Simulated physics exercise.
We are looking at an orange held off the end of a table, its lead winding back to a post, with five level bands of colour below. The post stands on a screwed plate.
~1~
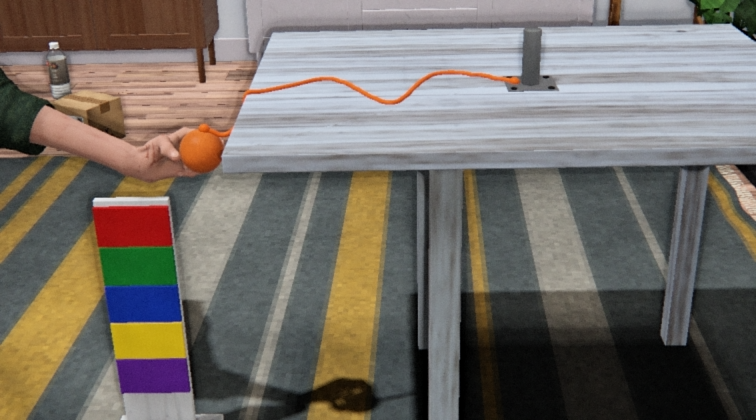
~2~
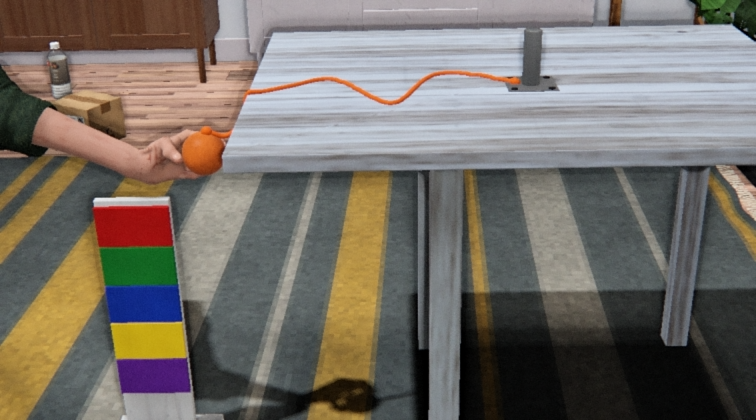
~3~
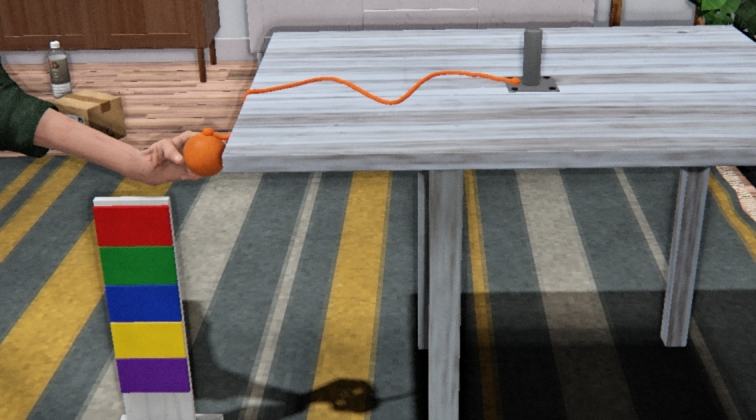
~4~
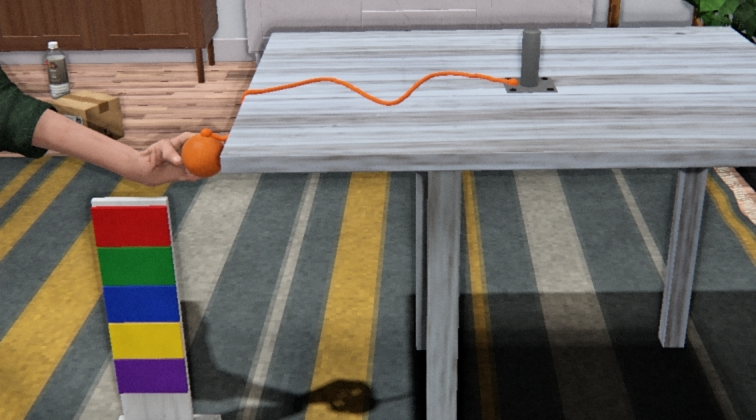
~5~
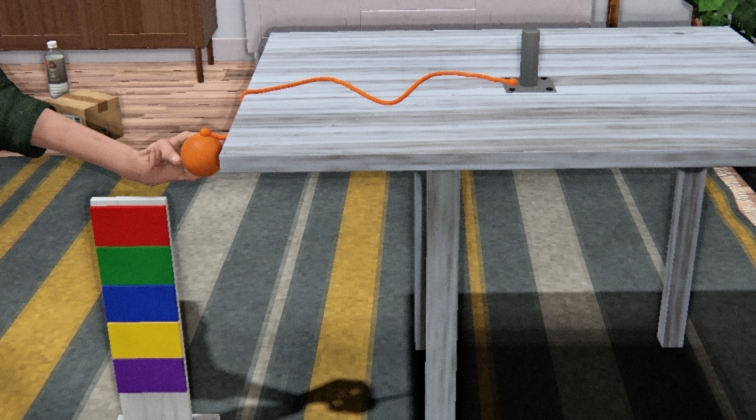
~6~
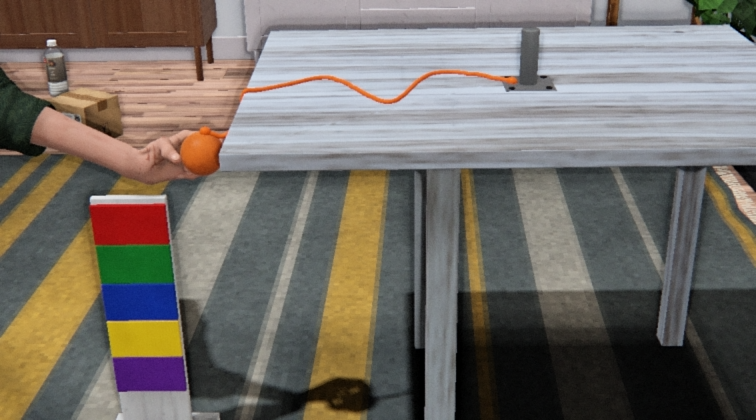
At the table's left end, a hand holds an orange ball on a cord, barely moving.
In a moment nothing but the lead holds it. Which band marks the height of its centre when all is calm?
The lead holds its middle at blue.
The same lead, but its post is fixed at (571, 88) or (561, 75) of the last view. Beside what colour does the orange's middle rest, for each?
Taking them in turn: Green; green.
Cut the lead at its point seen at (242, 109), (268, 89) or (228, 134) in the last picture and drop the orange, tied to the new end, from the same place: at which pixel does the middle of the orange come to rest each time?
In that order: (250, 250), (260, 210) and (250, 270).
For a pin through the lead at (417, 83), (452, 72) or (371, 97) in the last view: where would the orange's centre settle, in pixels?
The places are (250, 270), (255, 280) and (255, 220).
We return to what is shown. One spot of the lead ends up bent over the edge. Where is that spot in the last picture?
It lies at about (350, 85).
Soon after, orange near (221, 275); level with green.
After that, orange near (285, 293); level with blue.
And then, orange near (245, 296); level with blue.
In the end, orange near (257, 296); level with blue. At blue.
